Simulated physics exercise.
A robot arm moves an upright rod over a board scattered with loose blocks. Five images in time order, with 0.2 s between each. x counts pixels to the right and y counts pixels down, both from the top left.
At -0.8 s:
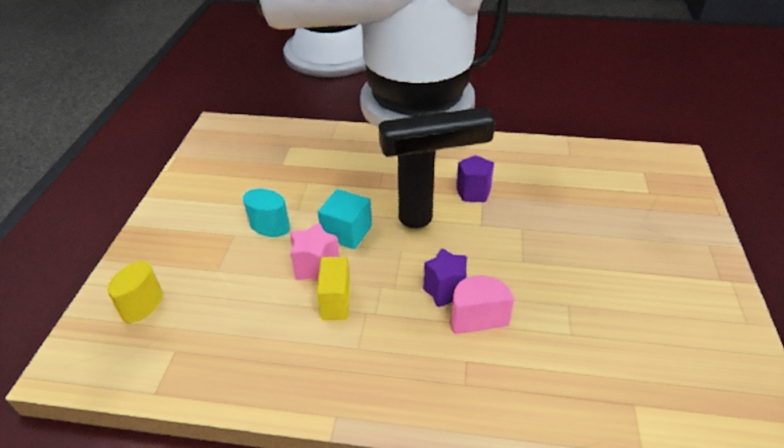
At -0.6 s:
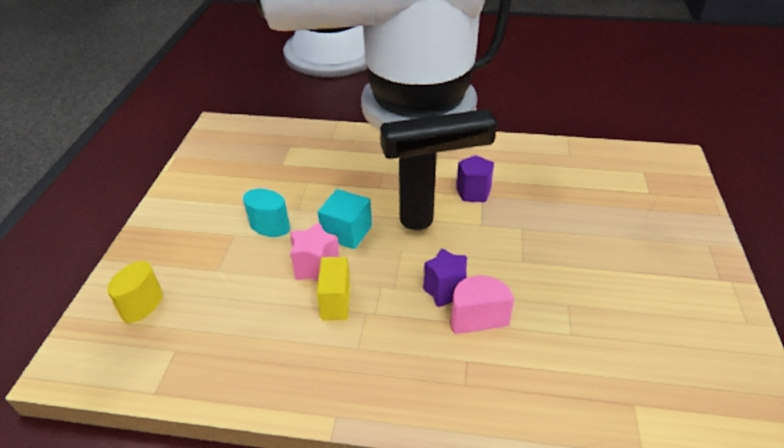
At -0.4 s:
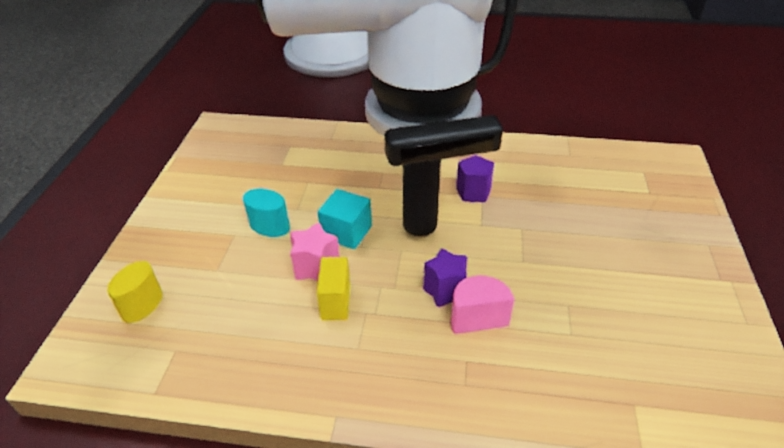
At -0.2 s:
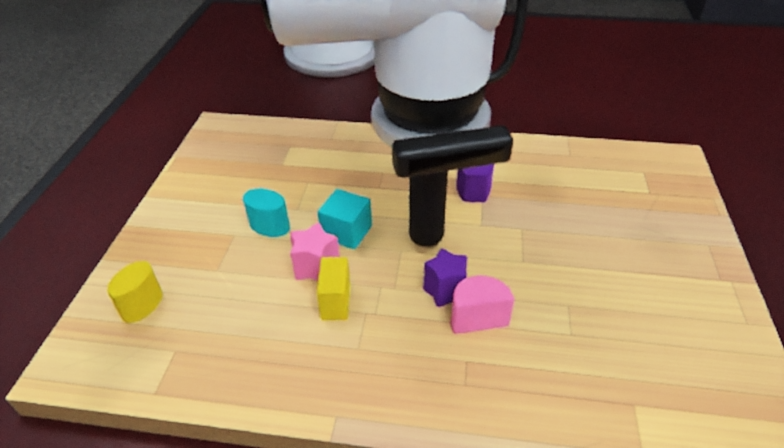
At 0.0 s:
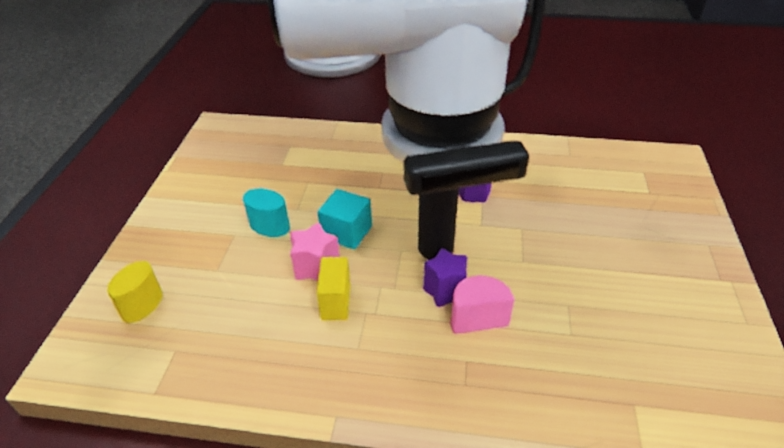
On a wooden board, a robot arm moves an upright black rod slightly toward the purple star.
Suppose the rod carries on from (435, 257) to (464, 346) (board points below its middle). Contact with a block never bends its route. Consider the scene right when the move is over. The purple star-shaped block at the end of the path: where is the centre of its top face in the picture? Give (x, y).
About (468, 354).
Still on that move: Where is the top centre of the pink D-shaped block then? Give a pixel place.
I'd guess (513, 324).
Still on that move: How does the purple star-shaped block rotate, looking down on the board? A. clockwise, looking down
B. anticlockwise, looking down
That would be B.
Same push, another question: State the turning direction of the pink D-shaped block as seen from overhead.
It twists anticlockwise.
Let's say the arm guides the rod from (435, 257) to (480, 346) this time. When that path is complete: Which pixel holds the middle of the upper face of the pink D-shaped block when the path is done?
The centre of its top face lies at (527, 339).
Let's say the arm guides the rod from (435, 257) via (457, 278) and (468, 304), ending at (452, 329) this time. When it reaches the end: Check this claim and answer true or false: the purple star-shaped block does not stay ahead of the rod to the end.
The statement is incorrect.
The first path, step by step. One third of the way, rod (446, 278); purple star-shaped block (458, 292); pink D-shaped block (500, 312), turned 30° anticlockwise.
Two thirds of the way, rod (455, 307); purple star-shaped block (464, 324); pink D-shaped block (508, 321), turned 55° anticlockwise.
At the end, rod (465, 338); turquoise square piece not moved; purple star-shaped block (468, 354), turned 20° anticlockwise; pink D-shaped block (513, 324), turned 70° anticlockwise.
